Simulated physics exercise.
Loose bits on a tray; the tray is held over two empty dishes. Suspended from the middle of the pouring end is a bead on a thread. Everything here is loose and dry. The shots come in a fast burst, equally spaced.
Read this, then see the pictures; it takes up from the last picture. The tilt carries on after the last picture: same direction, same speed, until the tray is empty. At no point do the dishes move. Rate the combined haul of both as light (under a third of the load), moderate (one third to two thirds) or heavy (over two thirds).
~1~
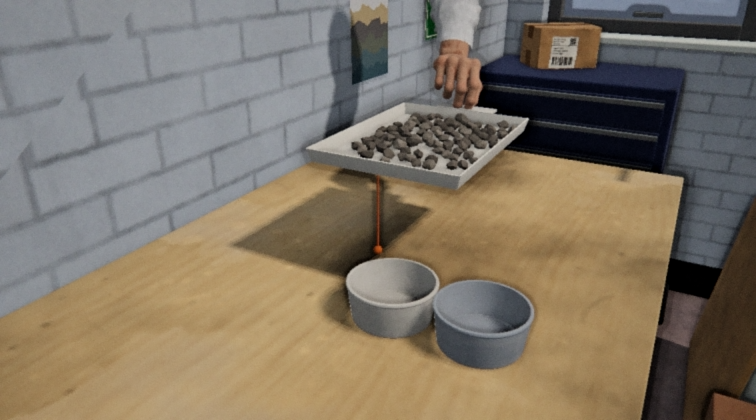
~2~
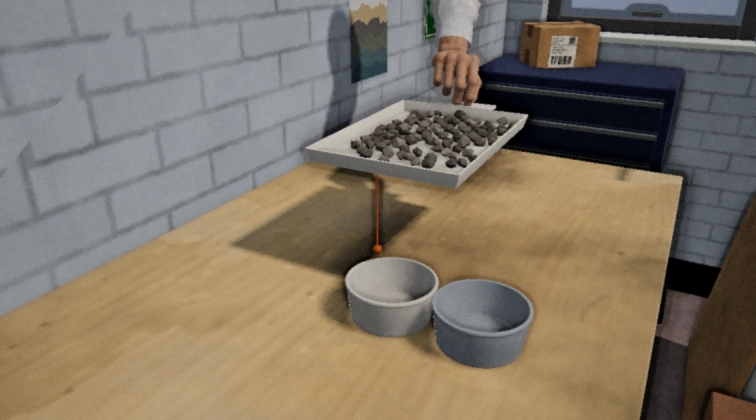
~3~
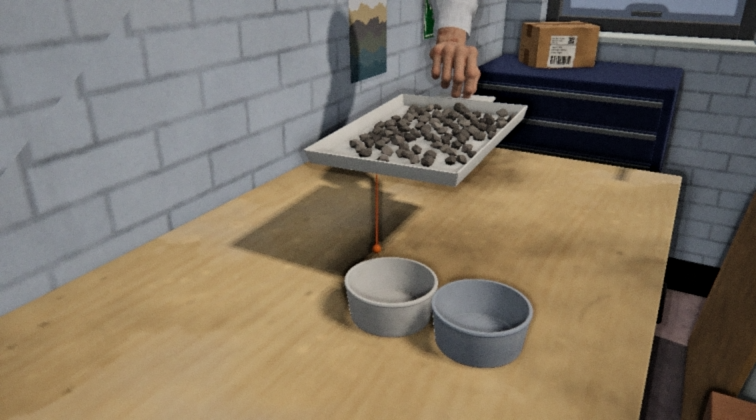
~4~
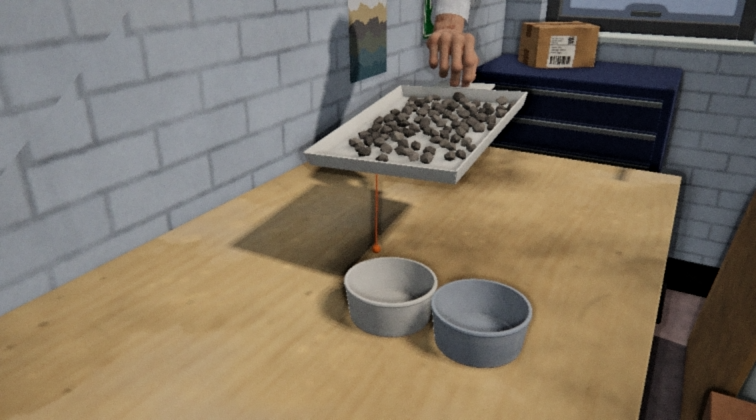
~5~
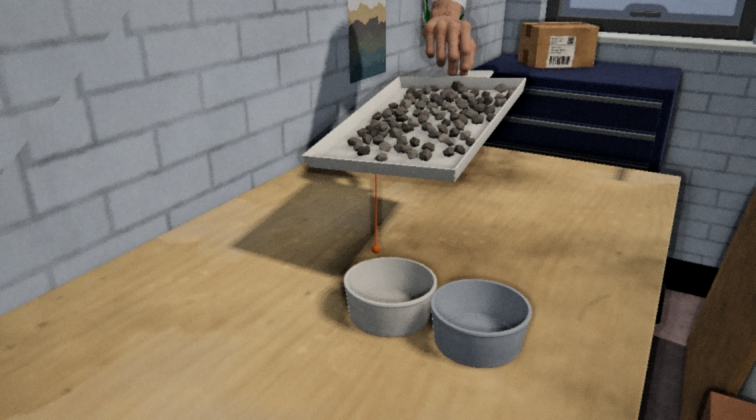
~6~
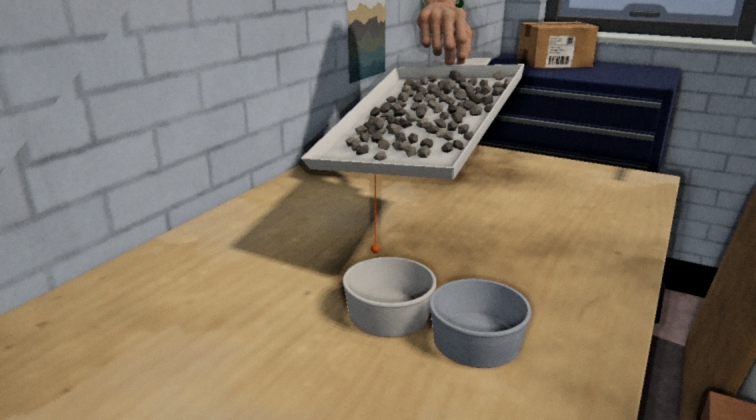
A light haul.
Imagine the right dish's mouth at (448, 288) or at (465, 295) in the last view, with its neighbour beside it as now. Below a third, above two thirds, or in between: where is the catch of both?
First attempt: Under a third; second attempt: Under a third.
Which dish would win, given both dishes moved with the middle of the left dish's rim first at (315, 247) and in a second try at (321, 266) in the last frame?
With the first placement it's the one to the left, with the second it's the one to the left.
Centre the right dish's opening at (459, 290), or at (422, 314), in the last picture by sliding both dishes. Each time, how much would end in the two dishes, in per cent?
You'd get near 10 per cent and afterwards near 20 per cent.
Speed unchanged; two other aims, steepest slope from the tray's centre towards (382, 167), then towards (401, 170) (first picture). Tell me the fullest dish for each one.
The first tilt favours the left-side dish and the second favours the left-side dish.
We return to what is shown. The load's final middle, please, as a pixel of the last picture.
Centre at rest, last view: Approx. (307, 288).
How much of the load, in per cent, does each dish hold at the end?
For the left dish 10 %, for the right dish 0 %.
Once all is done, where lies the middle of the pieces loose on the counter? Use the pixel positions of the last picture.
At about (301, 288).
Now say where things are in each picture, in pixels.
The first frame shows corners of the pouring end near (311, 148) and (457, 174), level; middle of the load near (427, 135), bits of gravel; left dish near (371, 316); right dish near (465, 346); bead on its thread near (378, 250).
The second frame shows corners of the pouring end near (310, 147) and (457, 173), level; middle of the load near (427, 133).
The third frame shows corners of the pouring end near (309, 149) and (455, 171), tipped barely, lowest at the left corner; middle of the load near (426, 129).
The fourth frame shows corners of the pouring end near (308, 151) and (454, 169), tipped a little, lowest at the left corner; middle of the load near (425, 122).
The fifth frame shows corners of the pouring end near (307, 154) and (453, 167), tipped a little, lowest at the left corner; middle of the load near (424, 115).
The sixth frame shows corners of the pouring end near (306, 156) and (451, 165), tipped clearly, lowest at the left corner; middle of the load near (421, 109); left dish near (368, 315); right dish near (462, 345).
Shortly afterwards, tray tipped steeply; the bulk on the tray; only a few outside both; a little in the air.
Next, tray tipped past a quarter turn; near a quarter on the tray; a little in the left dish; near half outside both; a little in the air.
Some moments later, tray tipped past a quarter turn; a little in the left dish; all but a few outside both.
In the end, tray tipped past a quarter turn; none at all in the right dish; a little in the left dish; all but a few outside both.
